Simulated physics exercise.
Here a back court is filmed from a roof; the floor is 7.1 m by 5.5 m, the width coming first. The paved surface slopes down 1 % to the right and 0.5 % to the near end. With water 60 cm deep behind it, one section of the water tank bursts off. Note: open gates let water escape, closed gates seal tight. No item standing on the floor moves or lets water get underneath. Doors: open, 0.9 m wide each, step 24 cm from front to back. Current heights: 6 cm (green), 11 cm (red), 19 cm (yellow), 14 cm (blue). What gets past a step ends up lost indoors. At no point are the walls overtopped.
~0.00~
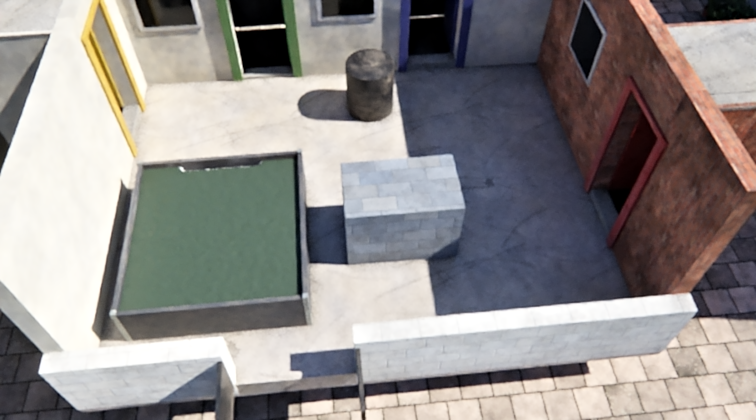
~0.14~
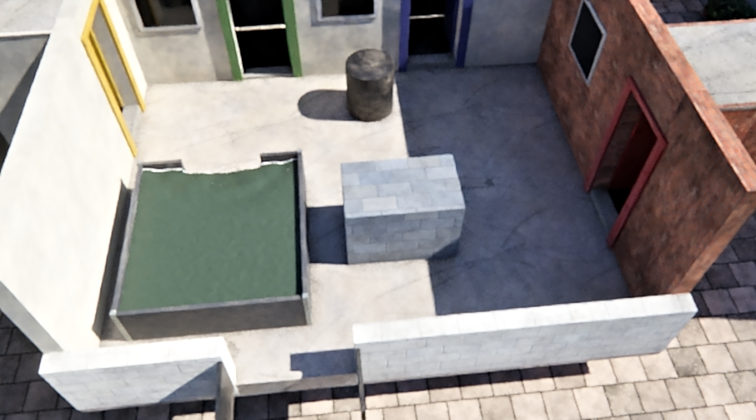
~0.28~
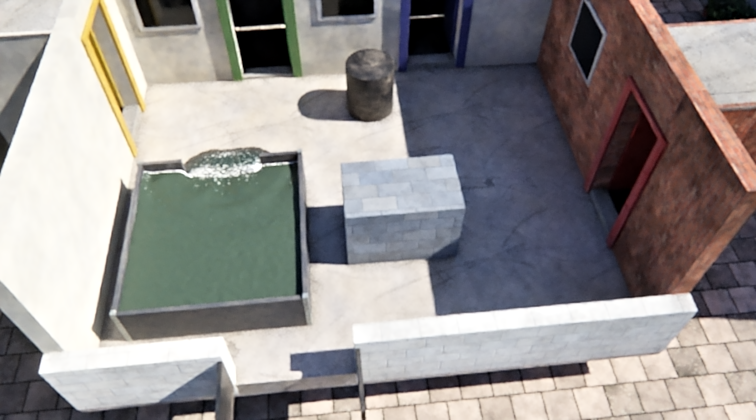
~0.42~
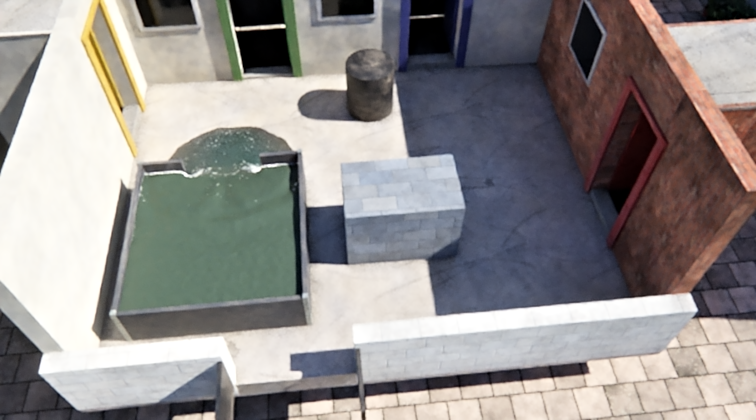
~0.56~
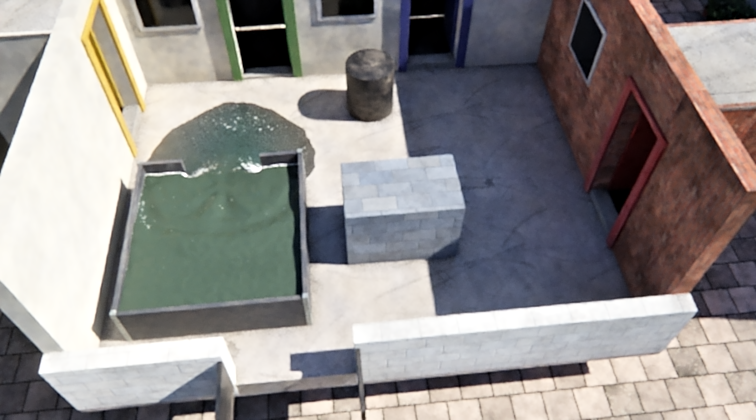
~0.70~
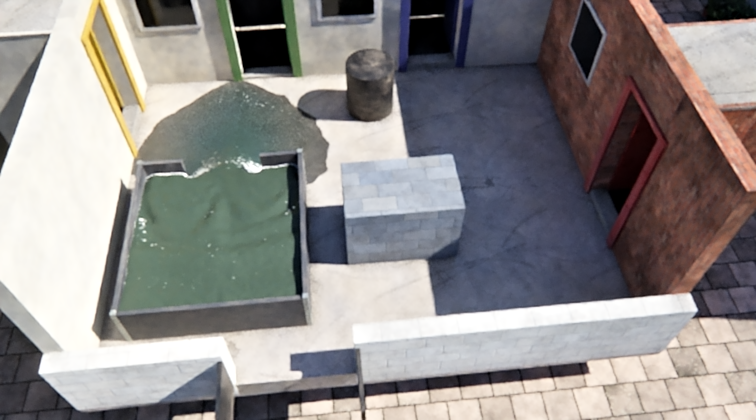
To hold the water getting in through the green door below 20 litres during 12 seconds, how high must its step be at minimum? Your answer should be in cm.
24 cm.
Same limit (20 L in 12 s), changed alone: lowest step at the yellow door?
Yellow door, minimum about 17 cm.
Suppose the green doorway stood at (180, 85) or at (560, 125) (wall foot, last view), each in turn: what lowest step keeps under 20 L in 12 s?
Minimums: Roughly 25 cm and 9.5 cm.
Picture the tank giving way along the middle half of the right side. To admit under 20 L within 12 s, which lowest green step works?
You'd want it roughly 7.0 centimetres tall.
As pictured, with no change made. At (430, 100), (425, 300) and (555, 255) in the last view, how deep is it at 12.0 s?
First 2, then 10, then 7 cm.
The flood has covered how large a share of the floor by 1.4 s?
25 %.
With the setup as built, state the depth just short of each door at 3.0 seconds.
Lab note, cm: Green 23; red 0; yellow 21; blue 4.
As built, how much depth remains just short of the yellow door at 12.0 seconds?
About 5.0 centimetres deep.
After 1.4 s water covers 25 % of the floor, deepest (35 cm) near (235, 182); 16 cm at the green door, 39 litres in over its 6 cm step.
After 3.0 s water covers 35 % of the floor, deepest (28 cm) near (209, 84); 23 cm at the green door, 236 litres in over its 6 cm step.
After 12.0 s water covers 100 % of the floor, deepest (14 cm) near (640, 329); 10 cm at the green door, 629 litres in over its 6 cm step.
At the green door as built, the water arrived by 0.9 s and peaked near 26 cm at 2.4 s.
Run again over the same 12 s with other heights there, 45 litres in over 21.5 cm, 1 litre over 29.5 cm. The limit of 20 litres is kept from about 24 cm up.
